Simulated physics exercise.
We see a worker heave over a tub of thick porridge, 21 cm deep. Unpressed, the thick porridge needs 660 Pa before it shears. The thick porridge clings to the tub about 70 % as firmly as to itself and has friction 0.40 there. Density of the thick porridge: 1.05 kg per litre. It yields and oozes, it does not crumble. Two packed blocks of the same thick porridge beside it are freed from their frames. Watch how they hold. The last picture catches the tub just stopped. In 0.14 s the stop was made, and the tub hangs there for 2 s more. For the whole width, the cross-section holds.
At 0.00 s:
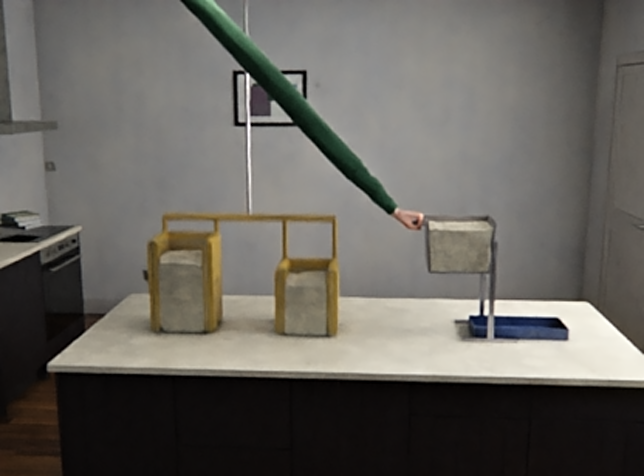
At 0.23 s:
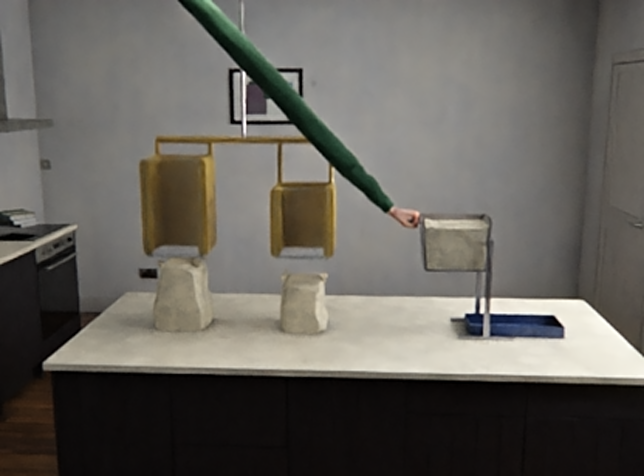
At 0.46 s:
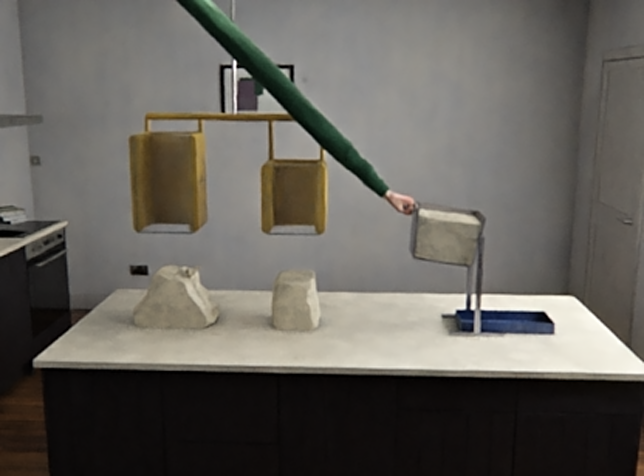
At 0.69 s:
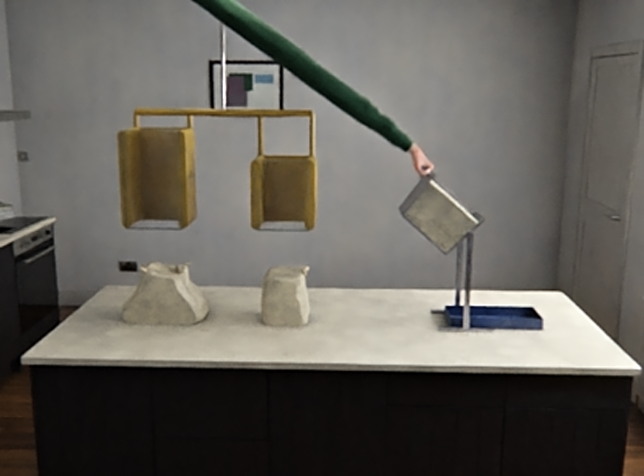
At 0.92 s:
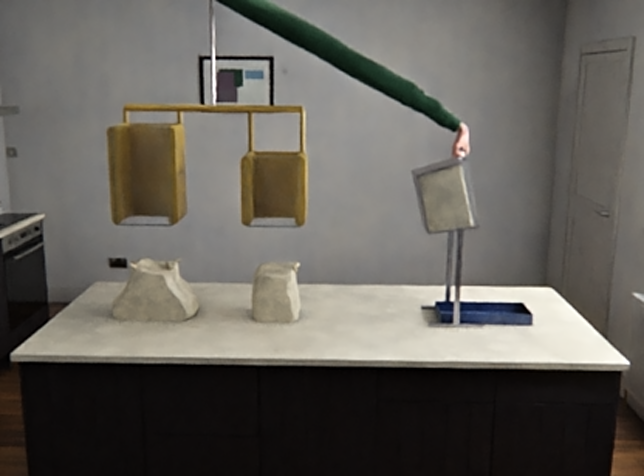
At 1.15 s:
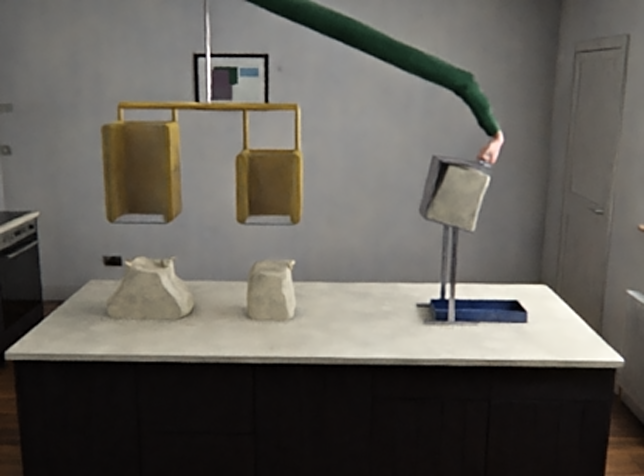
The clip shows two joined yellow casings rising off pale blocks on a counter, the left block slumping more than the right, then a green-sleeved arm turning a tub of similar pale material clockwise above a blue tray.
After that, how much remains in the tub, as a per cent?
0 %.
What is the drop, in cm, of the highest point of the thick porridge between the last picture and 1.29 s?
Roughly 6 cm.
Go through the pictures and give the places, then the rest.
The first frame shows handle-side rim at (429, 223), tilt 0 degrees; highest point of the thick porridge at (434, 229); test blocks 34 cm, 24 cm high (left to right).
The second frame shows handle-side rim at (425, 221), tilt 0 degrees; highest point of the thick porridge at (430, 227); test blocks 30 cm, 24 cm high (left to right).
The third frame shows handle-side rim at (419, 209), tilt 8 degrees; highest point of the thick porridge at (424, 216); test blocks 24 cm, 23 cm high (left to right).
The fourth frame shows handle-side rim at (436, 176), tilt 41 degrees; highest point of the thick porridge at (434, 184); test blocks 24 cm, 23 cm high (left to right).
The fifth frame shows handle-side rim at (468, 163), tilt 77 degrees; highest point of the thick porridge at (458, 167); test blocks 24 cm, 23 cm high (left to right).
The sixth frame shows handle-side rim at (491, 169), tilt 102 degrees; highest point of the thick porridge at (453, 166); test blocks 24 cm, 23 cm high (left to right).
By 1.29 s, the tub is at 102 degrees and holds 71 %.
By 1.46 s, the tub is at 102 degrees and holds 33 %.
By 1.63 s, the tub is at 102 degrees and holds 17 %.
By 1.80 s, the tub is at 102 degrees and holds 0 %.
By 3.15 s, at the end, the tub is at 102 degrees and holds 0 %.
